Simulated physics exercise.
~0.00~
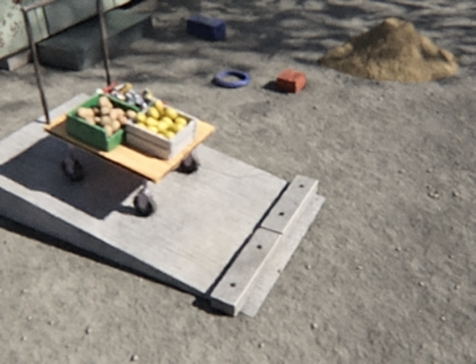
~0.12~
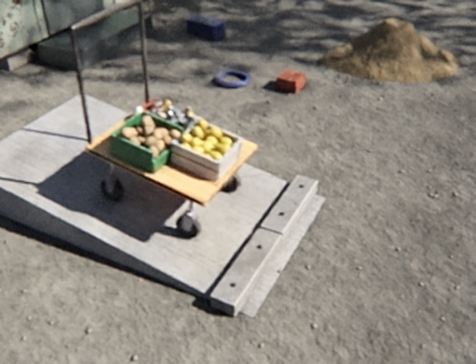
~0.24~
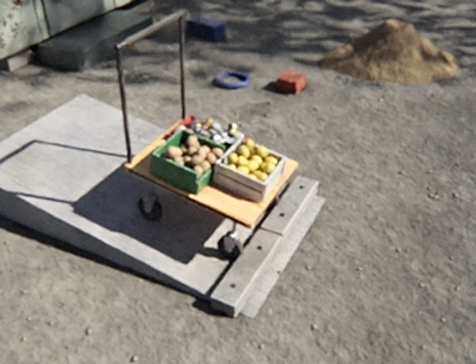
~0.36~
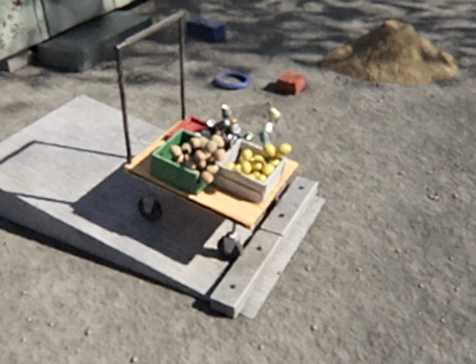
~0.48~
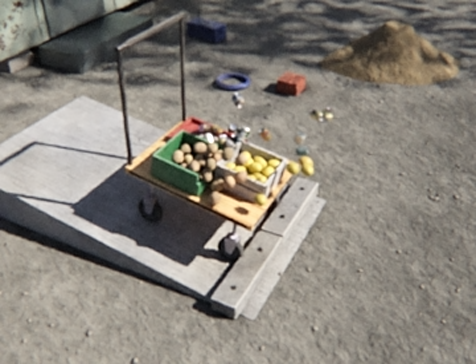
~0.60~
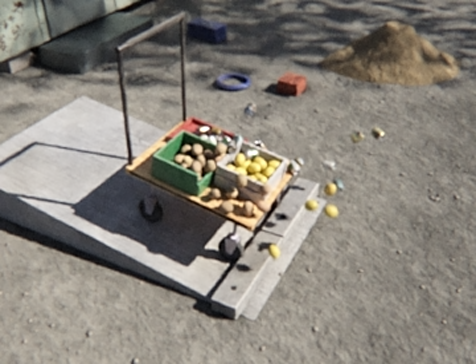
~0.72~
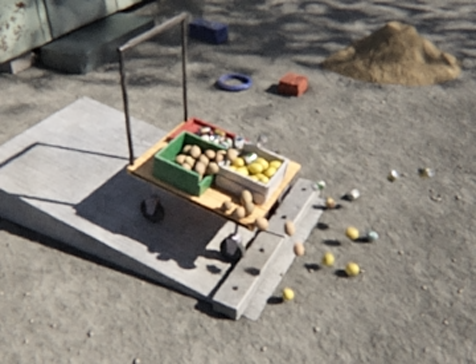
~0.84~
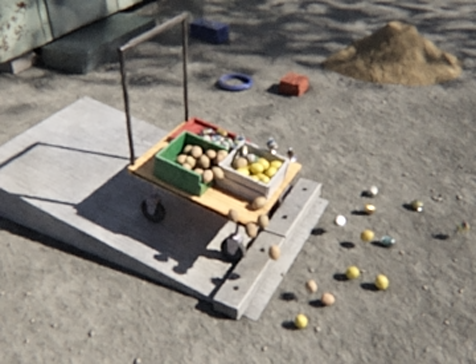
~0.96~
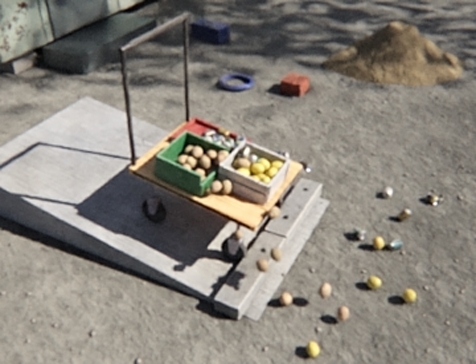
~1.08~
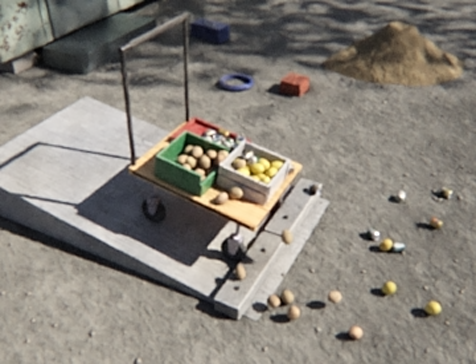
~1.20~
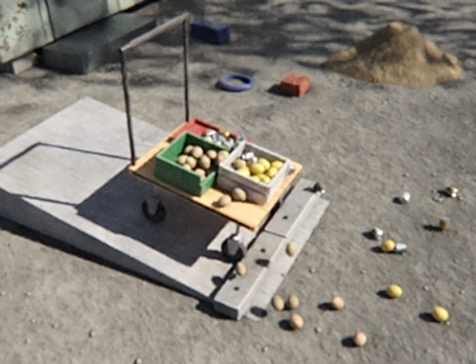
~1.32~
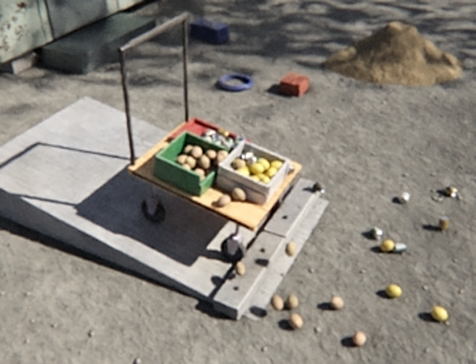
On a sunlit patch of grey gravel, seen from above, a flatbed trolley with an orange deck and dark handle stands on a concrete ramp. It carries a green container of brown potato-like pieces, a white one of yellow fruit and a red one of small cans, with a blue ring, a red block and a sand heap behind. The trolley rolls down rightward and stops at the kerb. The loads surge forward, and pieces from all three containers spill over, bouncing and rolling across the gravel. They settle scattered at right, some brown ones on the deck and kerb, while the trolley stands upright, its containers still partly filled.
